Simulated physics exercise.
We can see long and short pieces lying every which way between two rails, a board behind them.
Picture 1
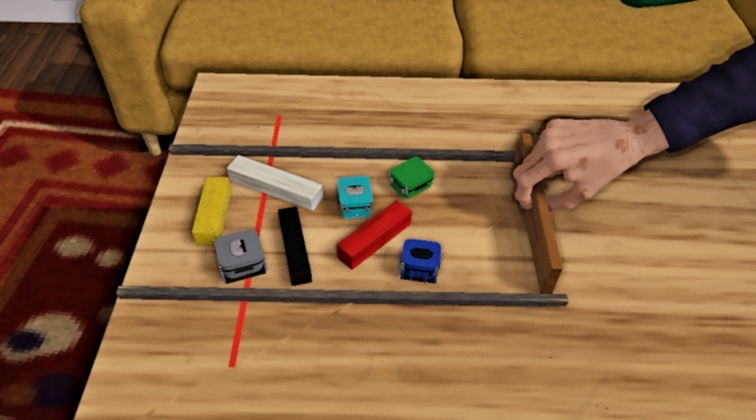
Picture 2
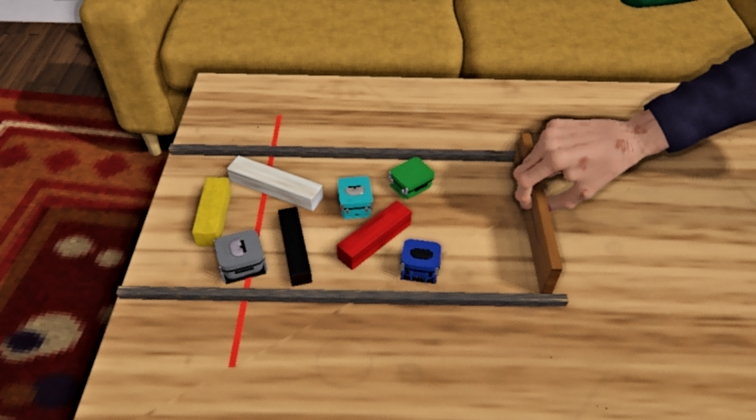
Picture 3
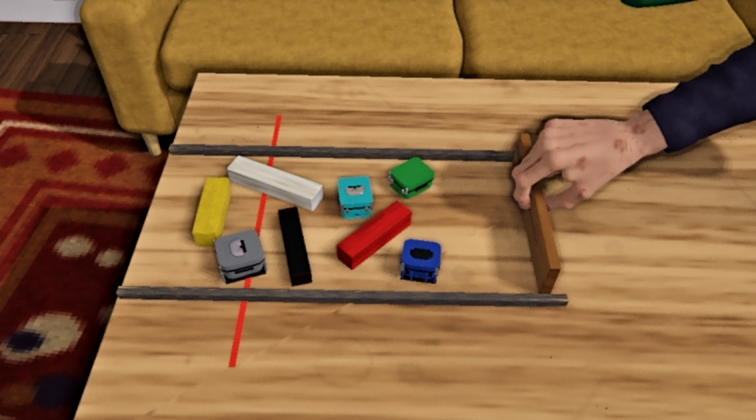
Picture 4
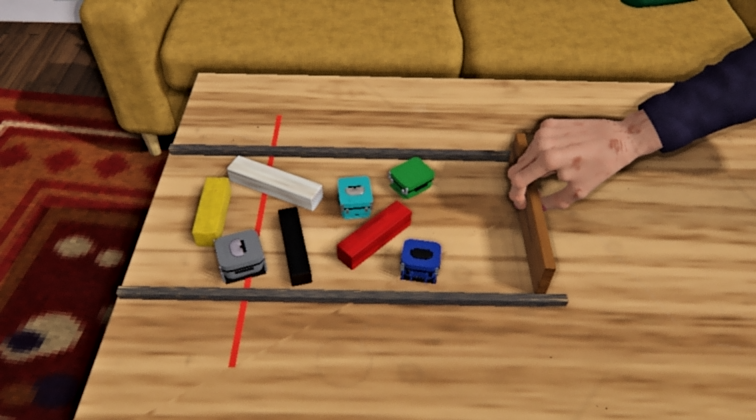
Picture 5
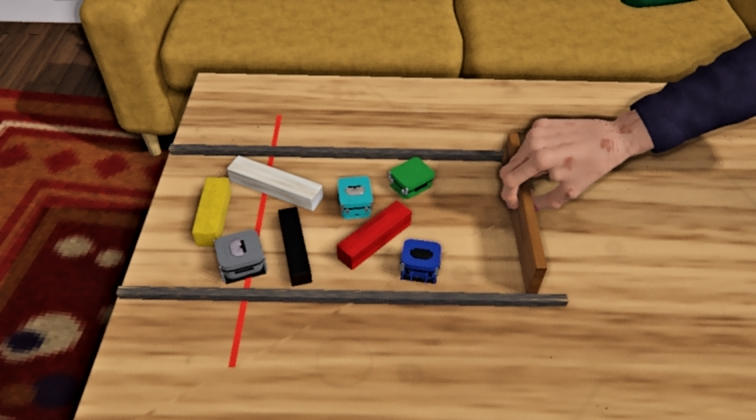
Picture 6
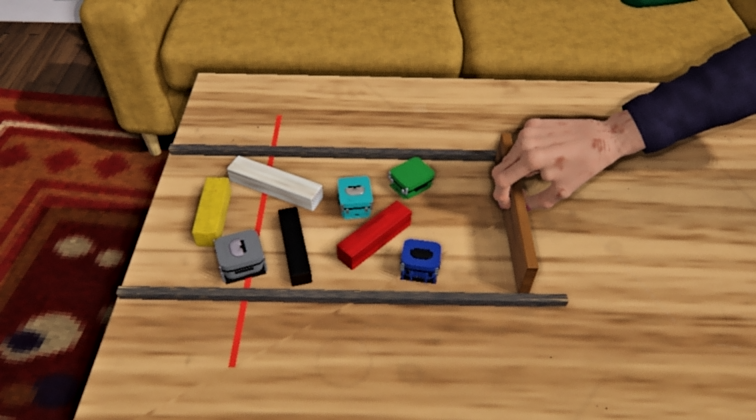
A hand slides a wooden board slightly left between two dark rails, while the scattered coloured bars and small cases stay still.
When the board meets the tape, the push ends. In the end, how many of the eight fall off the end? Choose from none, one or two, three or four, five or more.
Final count: None.
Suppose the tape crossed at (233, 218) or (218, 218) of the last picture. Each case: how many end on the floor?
Per try: 1; 2.
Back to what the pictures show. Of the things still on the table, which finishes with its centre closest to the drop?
The grey case.
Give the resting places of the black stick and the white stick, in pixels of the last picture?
Black stick at (184, 243), white stick at (184, 169).
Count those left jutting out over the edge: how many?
In total, 2 of them.
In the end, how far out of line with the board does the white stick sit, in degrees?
Angle: Around 55°.
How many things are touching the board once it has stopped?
3 of them.
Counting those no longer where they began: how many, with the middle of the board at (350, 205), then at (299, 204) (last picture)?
Answer - first 7, then 8.
Soon after, none off yet; yellow bar at rest near (213, 211); grey case at rest near (241, 257); white stick at rest near (275, 183).
At rest, the number that fall off is zero.
